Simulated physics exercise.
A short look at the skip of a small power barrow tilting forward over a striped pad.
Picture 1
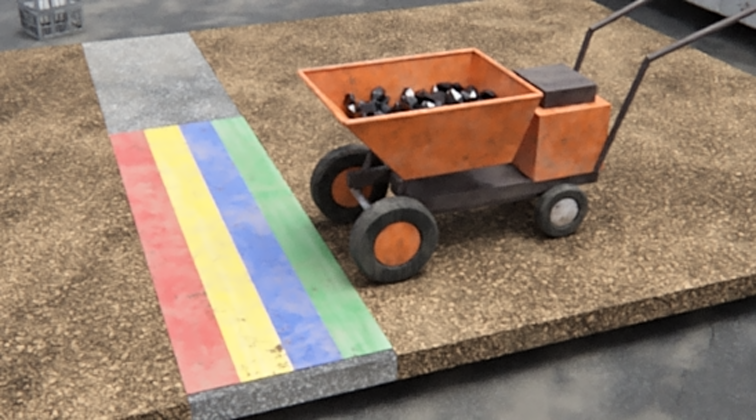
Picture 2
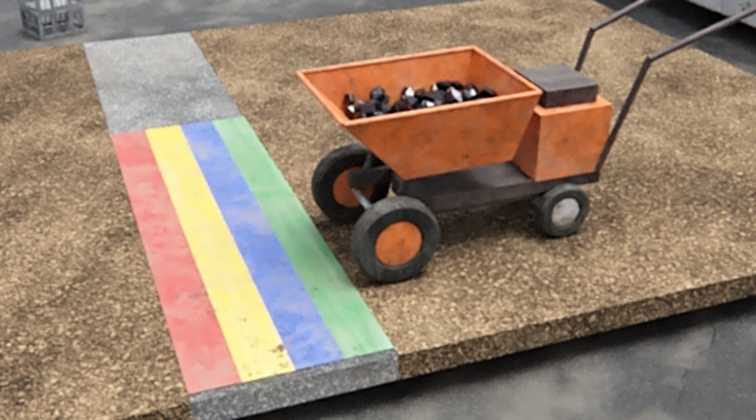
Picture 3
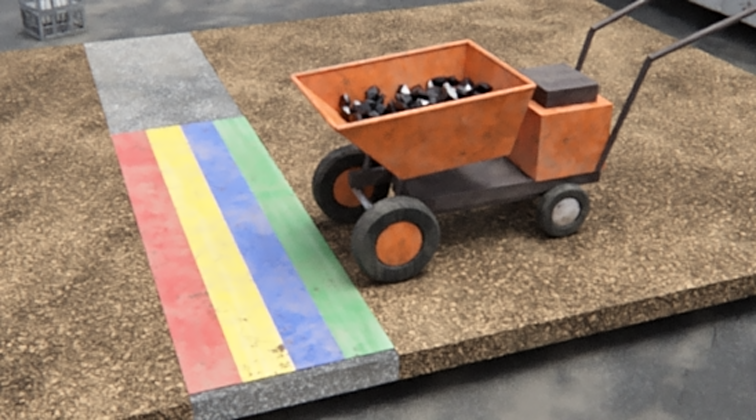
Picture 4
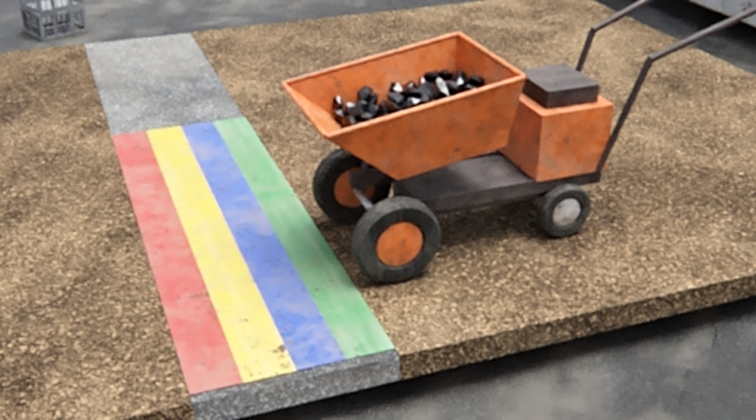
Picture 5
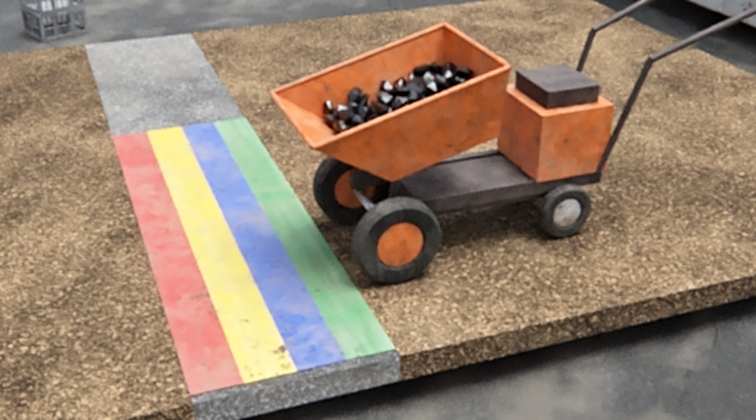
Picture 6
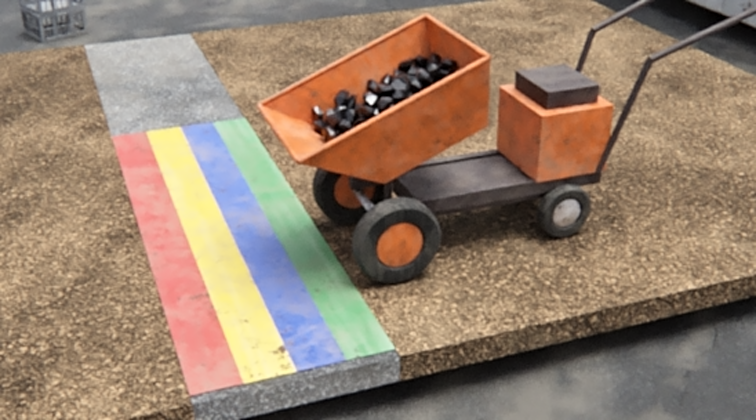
On a gravelly slab beside a pad striped red, yellow, blue and green, a small orange barrow stood still while its skip of black lumps tilted forward to the left, slightly at first, then clearly.
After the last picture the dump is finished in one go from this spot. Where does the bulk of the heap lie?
The red one gets the largest share.
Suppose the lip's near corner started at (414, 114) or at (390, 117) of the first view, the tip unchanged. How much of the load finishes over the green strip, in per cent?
Roughly 0 per cent, and 0 per cent.
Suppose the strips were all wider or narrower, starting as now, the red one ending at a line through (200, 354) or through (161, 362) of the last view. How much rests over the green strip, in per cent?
In turn 0 and 0 in a hundred.
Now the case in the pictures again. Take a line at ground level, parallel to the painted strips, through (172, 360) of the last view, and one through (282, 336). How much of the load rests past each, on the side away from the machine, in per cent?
In turn 20 and 80 in a hundred.
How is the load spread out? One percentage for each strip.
Green strip: 0 %, blue strip: 0 %, yellow strip: 20 %, red strip: 35 %.
Soon after the last picture, skip tipped steeply; all in the skip.
A little later, skip tipped right over; about two thirds in the skip; about a quarter over the yellow strip; a small part over the red strip.
Later still, skip tipped right over; about a quarter in the skip; about a quarter over the yellow strip; about a third over the red strip; about a quarter off the paint.
At rest, skip tipped right over; about a quarter in the skip; none over the green strip; none over the blue strip; about a quarter over the yellow strip; about a third over the red strip; about a quarter off the paint.
